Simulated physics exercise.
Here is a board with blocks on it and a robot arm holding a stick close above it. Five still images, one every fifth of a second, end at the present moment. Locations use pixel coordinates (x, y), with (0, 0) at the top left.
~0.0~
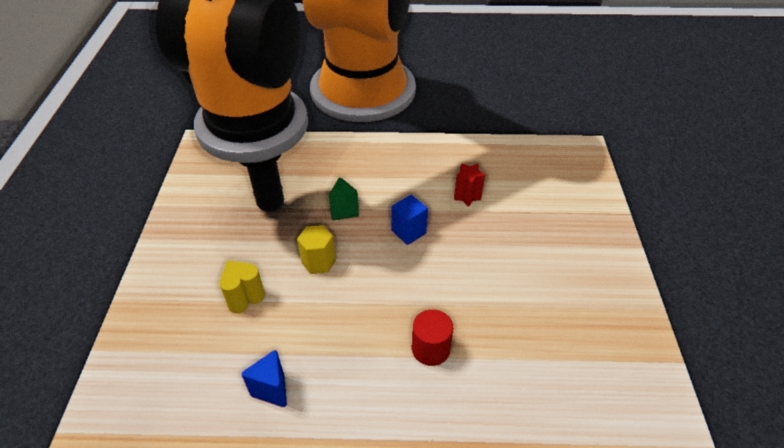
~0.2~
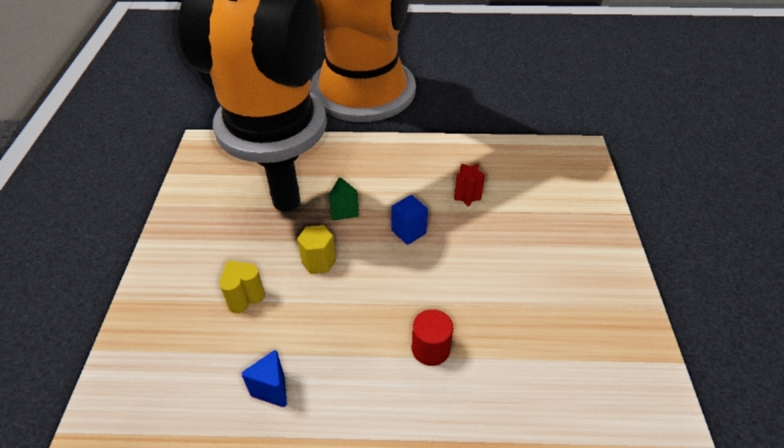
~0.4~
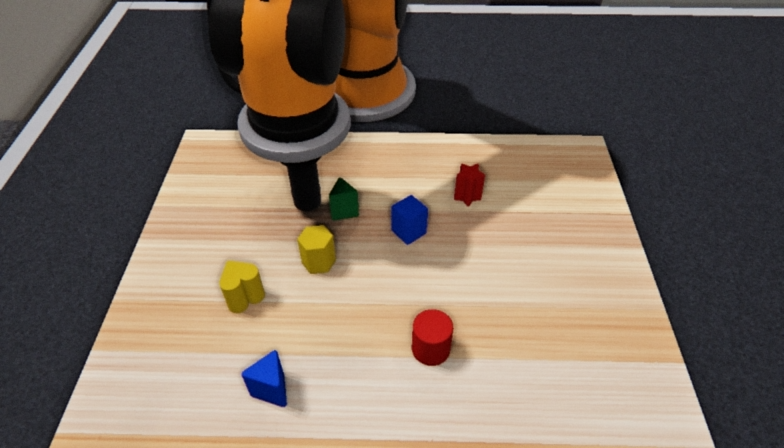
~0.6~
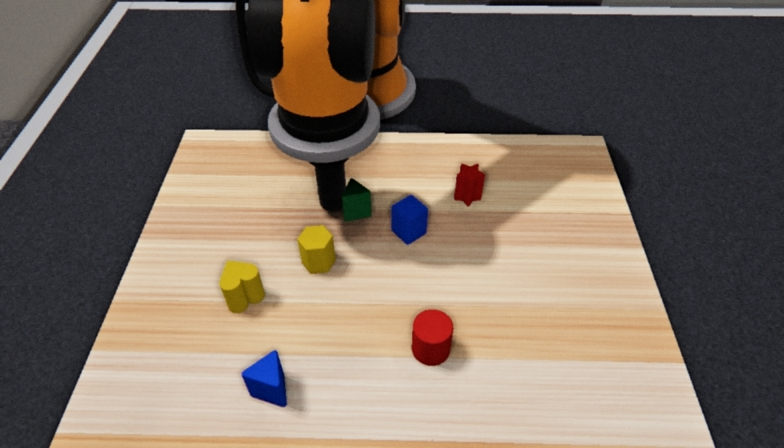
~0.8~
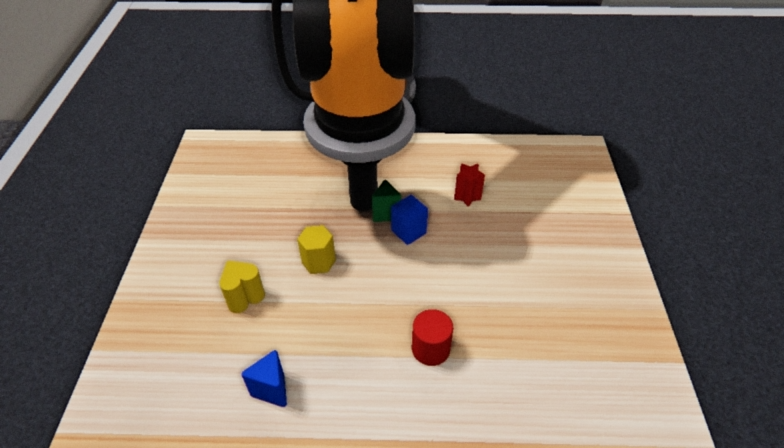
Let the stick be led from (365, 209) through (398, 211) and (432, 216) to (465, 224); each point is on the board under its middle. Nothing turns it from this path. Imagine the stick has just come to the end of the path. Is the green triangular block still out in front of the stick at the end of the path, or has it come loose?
The block sits ahead of the stick.
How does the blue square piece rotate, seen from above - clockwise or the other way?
Prediction: Clockwise.
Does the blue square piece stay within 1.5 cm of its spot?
My answer is yes.
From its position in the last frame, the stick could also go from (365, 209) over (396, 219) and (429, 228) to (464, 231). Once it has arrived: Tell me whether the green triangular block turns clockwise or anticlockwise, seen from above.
It is turned anticlockwise.
On the path given first. One third of the way, stick (399, 204); green triangular block (422, 191); blue square piece (415, 208), turned 35° clockwise.
Two thirds of the way, stick (432, 209); green triangular block (457, 198); blue square piece (417, 209), turned 45° clockwise.
At the end, stick (466, 217); green triangular block (491, 207); blue square piece (417, 209), turned 45° clockwise; red star-shaped block unmoved.
